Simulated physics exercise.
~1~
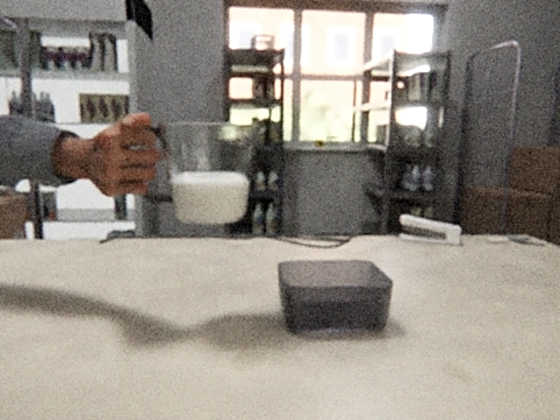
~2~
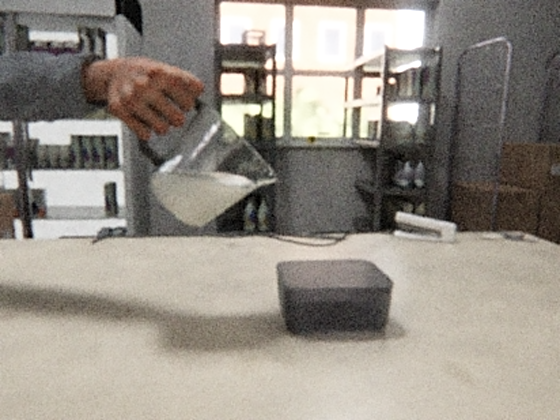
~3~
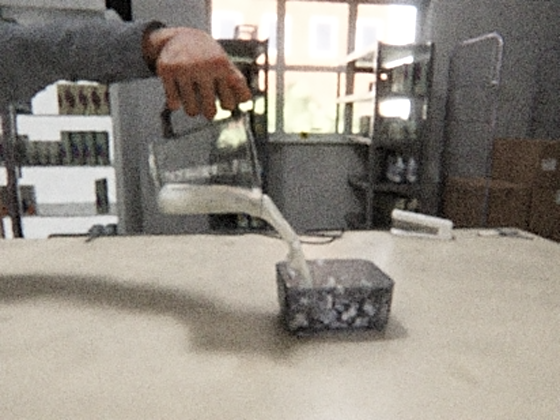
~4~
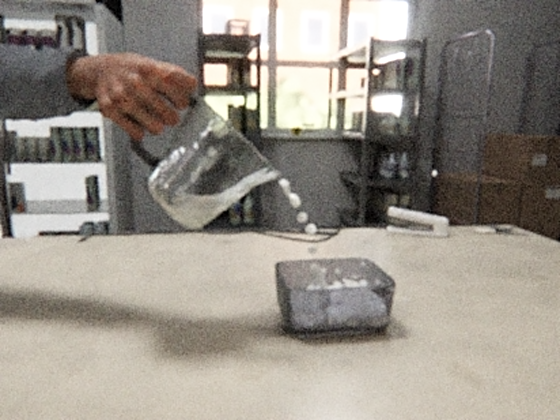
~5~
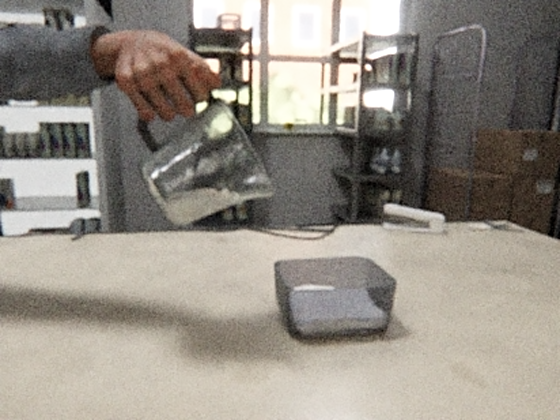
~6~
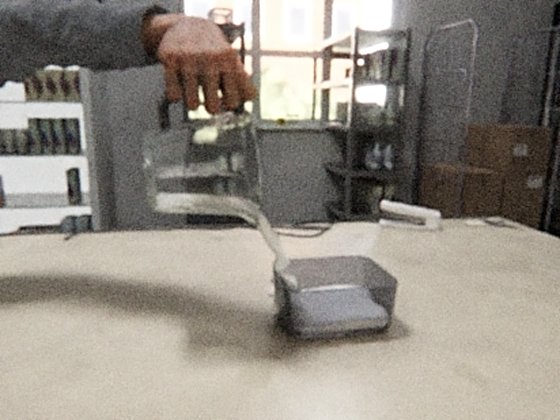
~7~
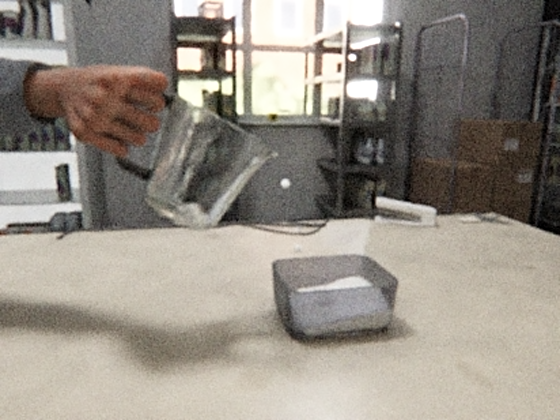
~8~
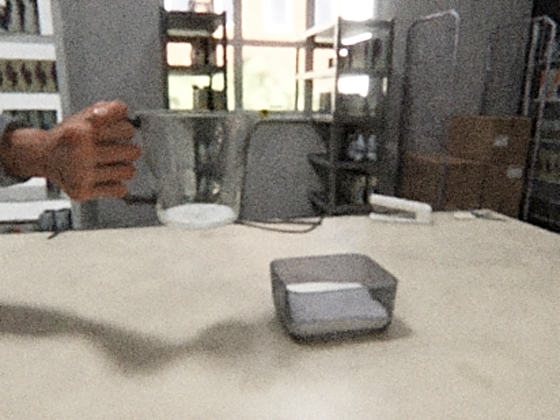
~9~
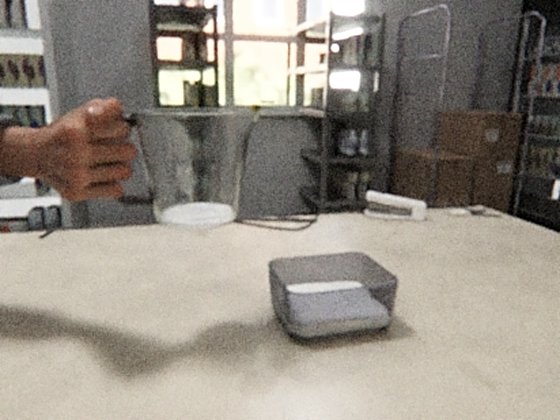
A hand tips a clear jug twice, pouring milk into a small box, then levels it.
